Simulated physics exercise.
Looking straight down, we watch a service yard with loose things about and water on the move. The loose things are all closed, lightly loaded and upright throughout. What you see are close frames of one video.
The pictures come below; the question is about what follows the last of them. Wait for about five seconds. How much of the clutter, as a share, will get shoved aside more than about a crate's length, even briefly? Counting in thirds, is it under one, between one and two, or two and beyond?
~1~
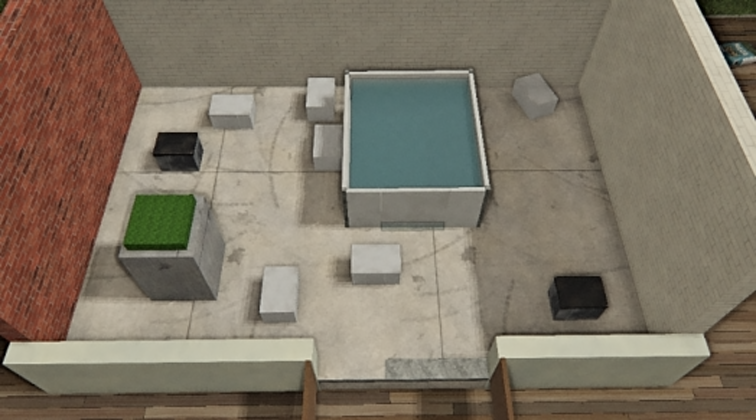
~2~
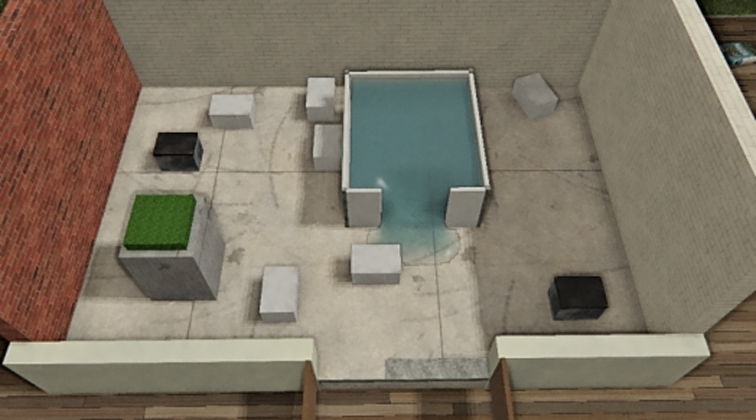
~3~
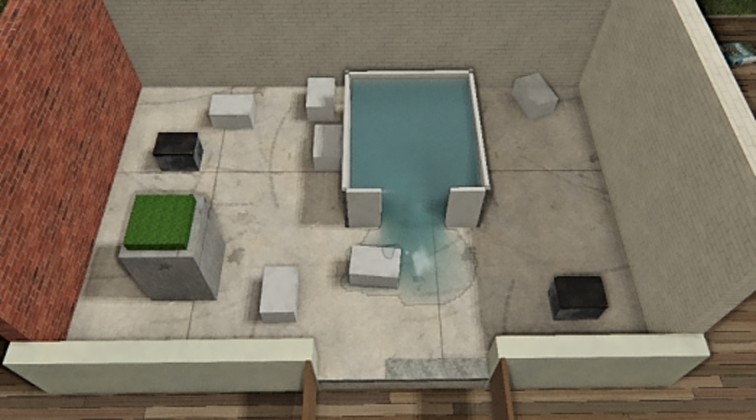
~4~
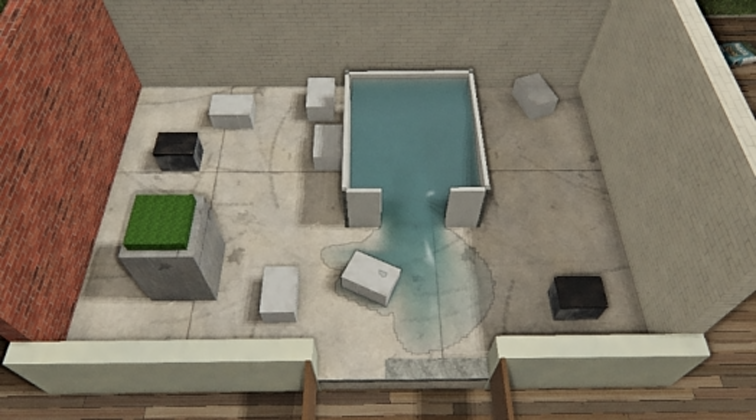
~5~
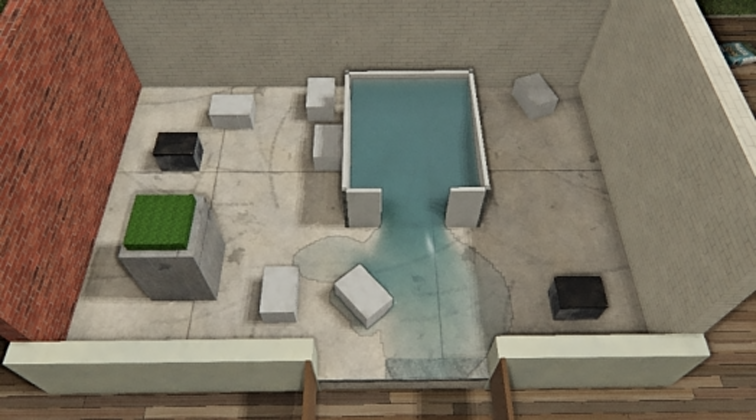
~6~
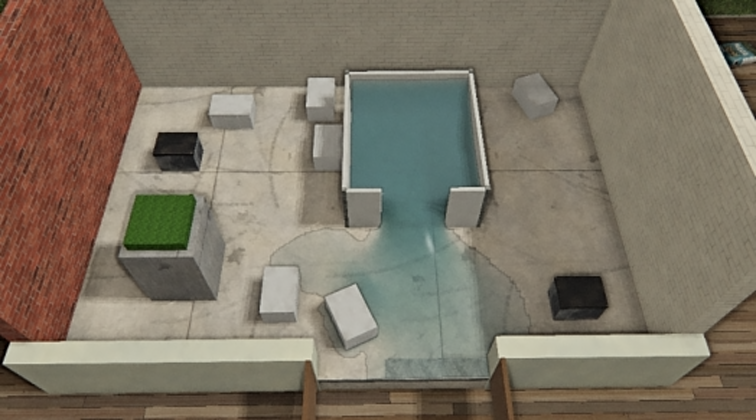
Counting the far movers, it's low - under a third.
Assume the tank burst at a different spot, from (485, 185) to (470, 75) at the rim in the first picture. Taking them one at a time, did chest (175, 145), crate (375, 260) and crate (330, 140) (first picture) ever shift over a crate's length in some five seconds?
Well, in order they come out as under that mark, beyond that mark and under that mark.
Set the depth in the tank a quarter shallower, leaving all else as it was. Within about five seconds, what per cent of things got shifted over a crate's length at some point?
Roughly 10 per cent of them.
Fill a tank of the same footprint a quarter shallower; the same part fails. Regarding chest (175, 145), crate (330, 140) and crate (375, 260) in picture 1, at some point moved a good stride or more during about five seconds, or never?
Taking them as listed, the first stopped before it, the second stopped before it and the third reached the mark.
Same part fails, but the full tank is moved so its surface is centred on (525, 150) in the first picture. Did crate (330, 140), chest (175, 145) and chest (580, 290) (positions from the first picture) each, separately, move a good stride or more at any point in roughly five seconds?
First never got that far, then never got that far, then got that far.
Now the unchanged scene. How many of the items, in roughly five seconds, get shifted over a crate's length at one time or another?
The total is 1.
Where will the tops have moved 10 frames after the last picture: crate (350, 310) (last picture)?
My guess is roughly (345, 361).
A moment on, 1 of 8 are well off their spots; 0 afloat.
Next, 1 of 8 are well off their spots; 0 afloat.
Later, 1 of 8 are well off their spots; 0 afloat.
In the end, 1 of 8 are well off their spots, and 1 have been at some point; 0 afloat.
